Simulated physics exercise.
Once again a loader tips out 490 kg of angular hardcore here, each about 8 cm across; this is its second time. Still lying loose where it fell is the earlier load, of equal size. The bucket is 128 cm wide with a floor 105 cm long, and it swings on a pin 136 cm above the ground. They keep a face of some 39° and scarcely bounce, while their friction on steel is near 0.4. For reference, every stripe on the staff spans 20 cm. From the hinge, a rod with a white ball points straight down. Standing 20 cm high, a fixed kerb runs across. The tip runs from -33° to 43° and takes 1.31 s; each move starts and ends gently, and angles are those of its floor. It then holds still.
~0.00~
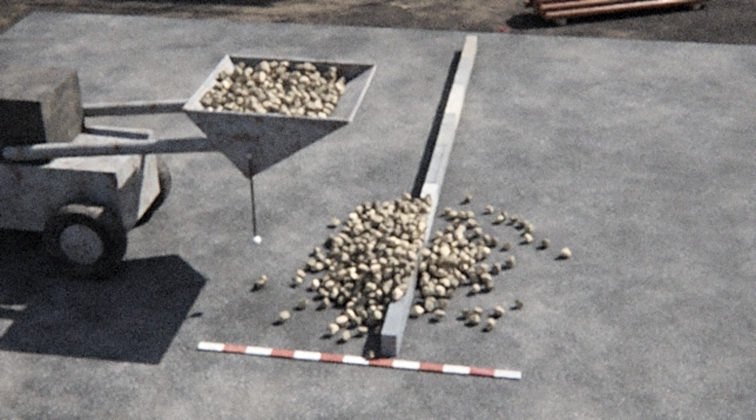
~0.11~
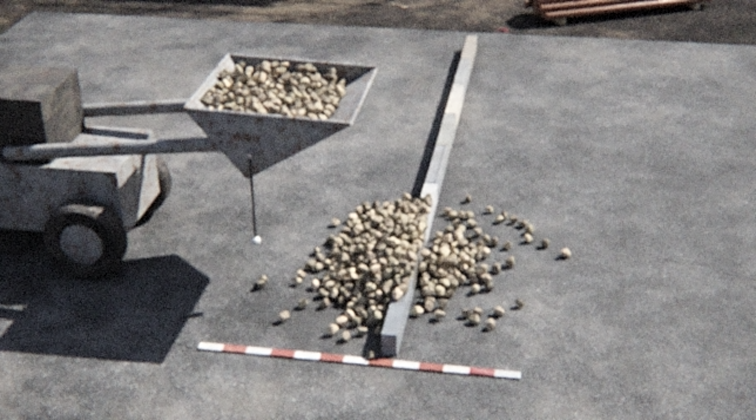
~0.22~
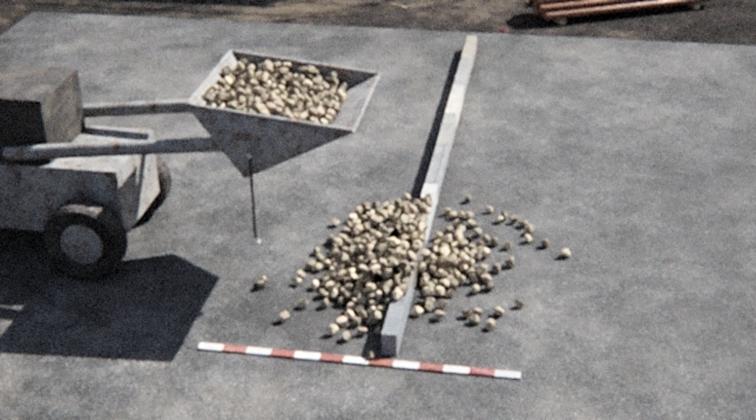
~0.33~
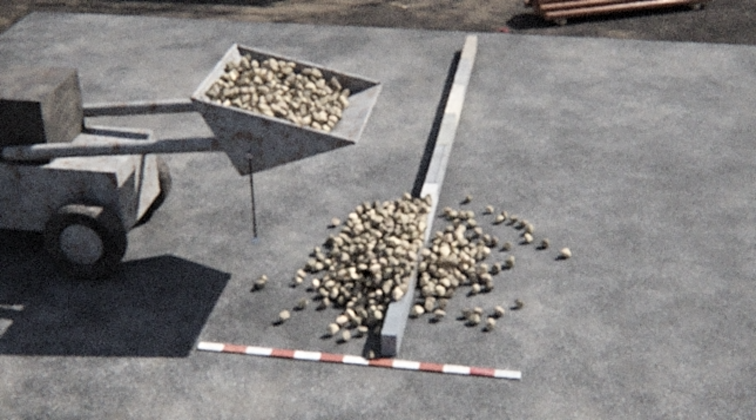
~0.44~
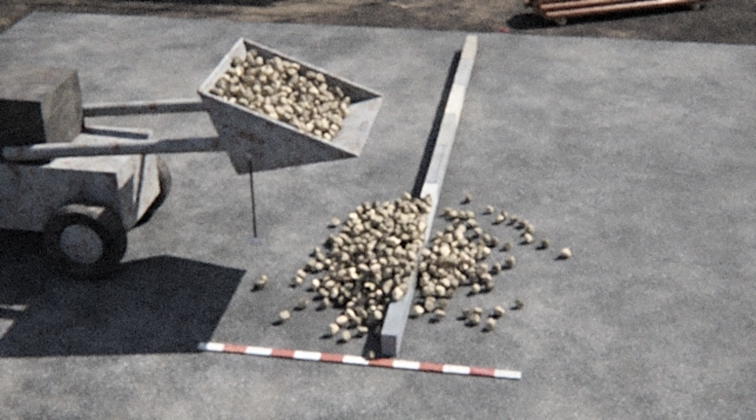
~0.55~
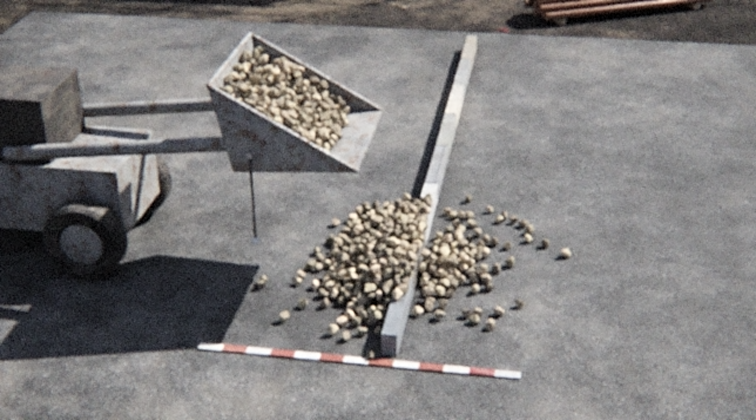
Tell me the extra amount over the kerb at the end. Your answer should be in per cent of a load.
9 per cent.
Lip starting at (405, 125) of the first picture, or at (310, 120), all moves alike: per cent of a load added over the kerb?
First some 80, then 0 per cent.
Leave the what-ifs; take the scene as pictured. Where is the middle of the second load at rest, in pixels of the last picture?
I'd point to about (357, 245).
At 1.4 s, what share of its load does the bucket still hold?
Roughly 65 parts in a hundred of the load.
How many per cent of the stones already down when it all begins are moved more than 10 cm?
I'd say roughly 5 per cent of them.
After 1.0 s the floor is at 31°; in per cent of one load, 100 in the bucket, 82 on this side of the kerb, 18 over the kerb; the foremost stones are at (529, 245).
After 1.4 s the floor is at 43°; in per cent of one load, 64 in the bucket, 117 on this side of the kerb, 18 over the kerb; the foremost stones are at (529, 245).
After 1.8 s the floor is at 43°; in per cent of one load, 13 in the bucket, 167 on this side of the kerb, 20 over the kerb; the foremost stones are at (529, 245).
After 4.6 s the floor is at 43°; in per cent of one load, 0 in the bucket, 172 on this side of the kerb, 28 over the kerb; the foremost stones are at (534, 247). Net gain over the kerb, 9.
